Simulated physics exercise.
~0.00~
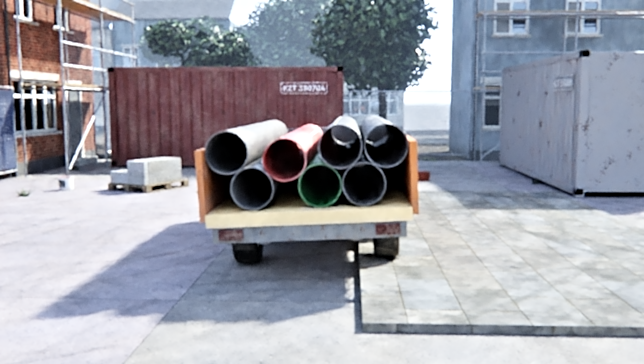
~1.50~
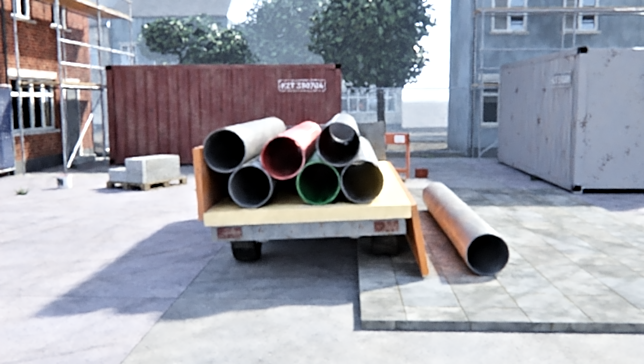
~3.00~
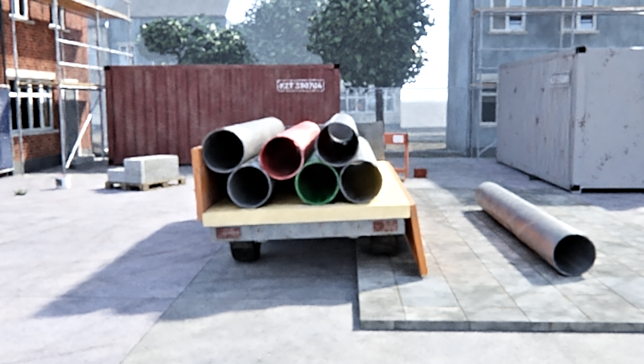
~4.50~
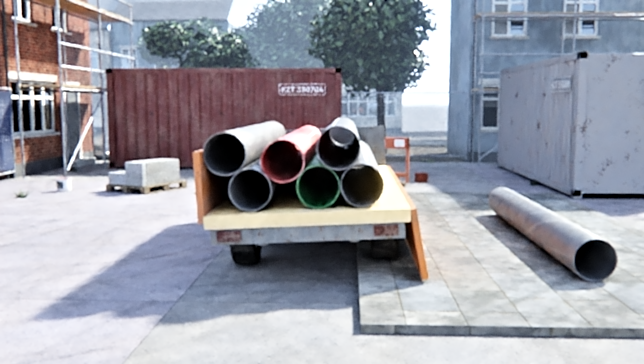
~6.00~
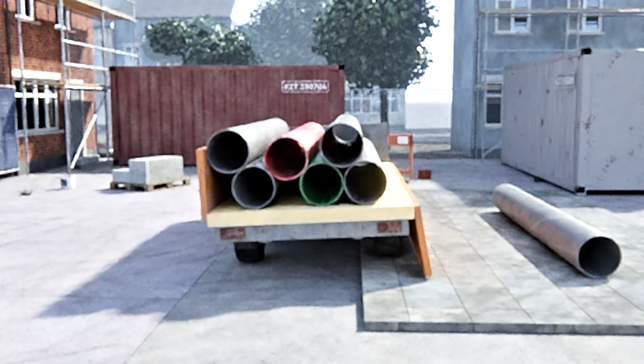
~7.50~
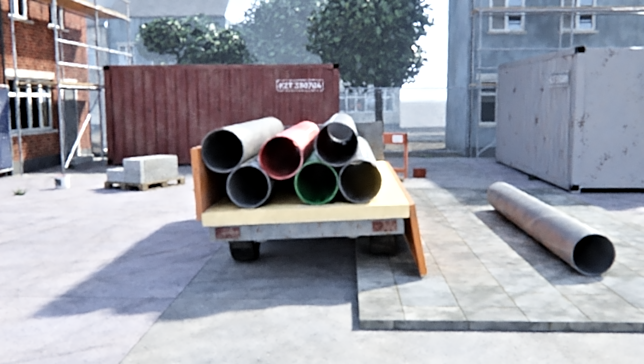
In this clip, the right drop side of a parked trailer stacked with pipes swings down, and one grey pipe comes off that side and rolls a short way across the paving before stopping, while the others, including the red and green ones, stay piled on the deck.
